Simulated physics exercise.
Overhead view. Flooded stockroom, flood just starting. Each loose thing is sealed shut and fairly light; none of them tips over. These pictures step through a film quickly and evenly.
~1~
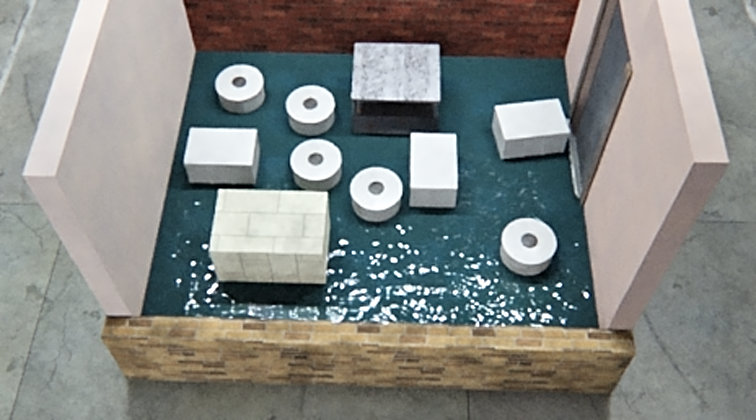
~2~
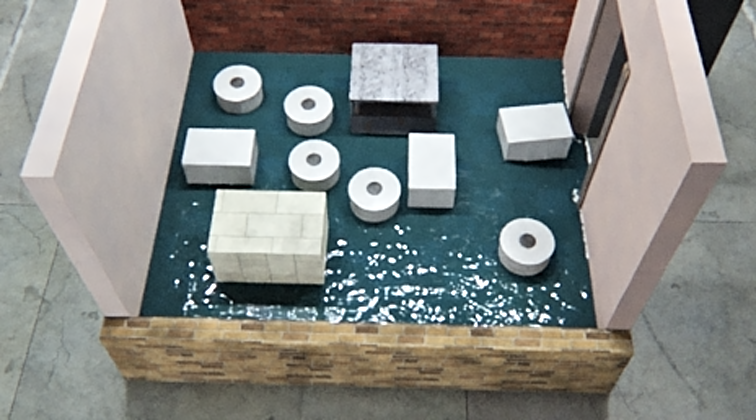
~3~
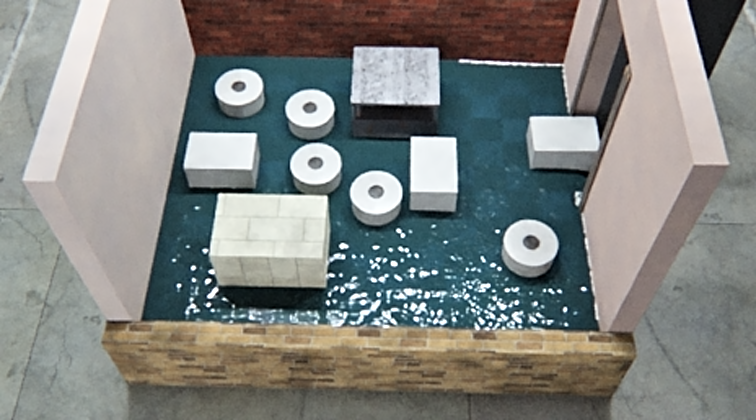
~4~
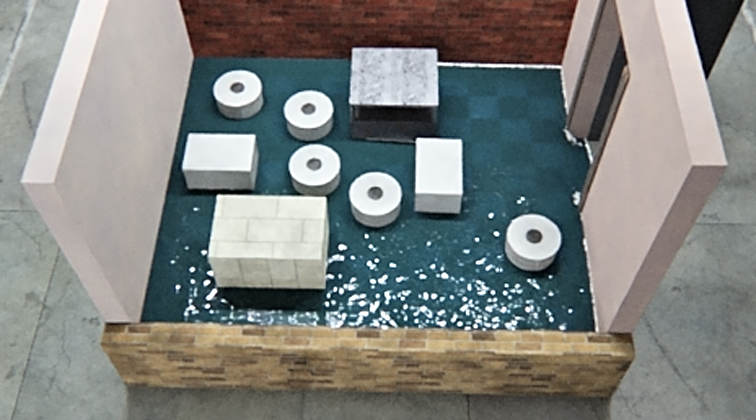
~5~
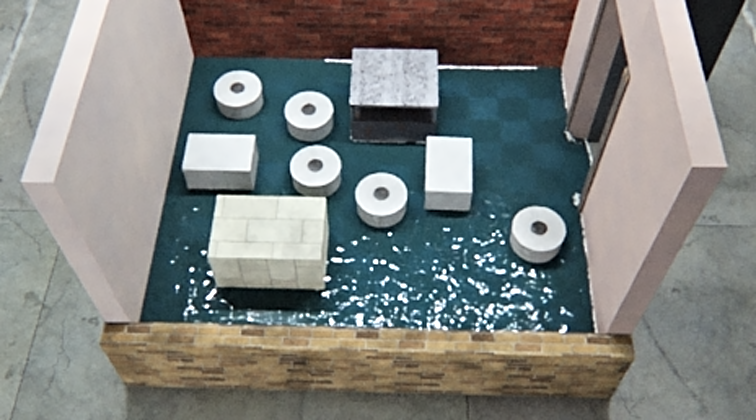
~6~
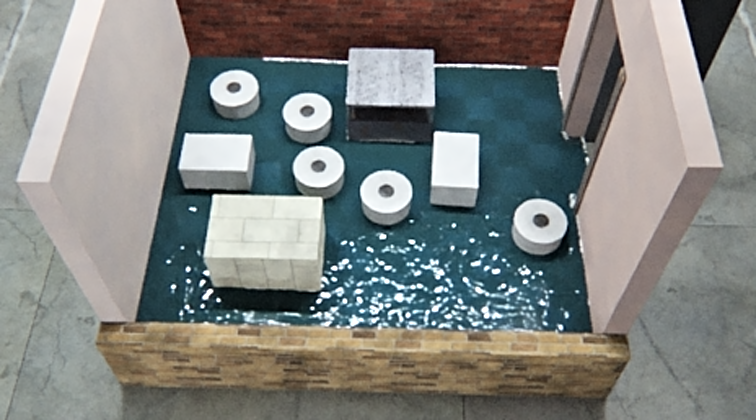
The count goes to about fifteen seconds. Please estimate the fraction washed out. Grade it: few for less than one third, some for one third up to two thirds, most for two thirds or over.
Grade: Some.
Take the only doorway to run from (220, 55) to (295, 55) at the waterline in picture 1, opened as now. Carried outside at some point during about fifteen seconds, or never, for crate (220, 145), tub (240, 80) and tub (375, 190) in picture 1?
Each in turn: Never leaves, exits, never leaves.
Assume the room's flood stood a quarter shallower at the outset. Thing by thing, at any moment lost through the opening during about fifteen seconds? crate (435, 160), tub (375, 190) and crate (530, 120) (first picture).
As listed: Escaped, remained, escaped.
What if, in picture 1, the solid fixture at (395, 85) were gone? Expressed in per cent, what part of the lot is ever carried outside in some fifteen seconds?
50 in a hundred.
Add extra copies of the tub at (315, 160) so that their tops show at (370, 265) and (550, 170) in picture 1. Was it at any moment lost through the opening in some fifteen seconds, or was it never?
Taking them in turn: Held back, then flushed away.
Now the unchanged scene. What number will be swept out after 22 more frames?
The number works out to 4.
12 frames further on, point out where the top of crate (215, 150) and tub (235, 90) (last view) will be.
They end up close to (248, 163) and close to (259, 96).
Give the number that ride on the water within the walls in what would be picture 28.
Tally at that point: 1.
A moment on, 1 of 8 are out; 7 afloat.
Next, 3 of 8 are out; 5 afloat.
Later, 4 of 8 are out; 1 afloat.
In the end, 5 of 8 are out; 1 afloat.
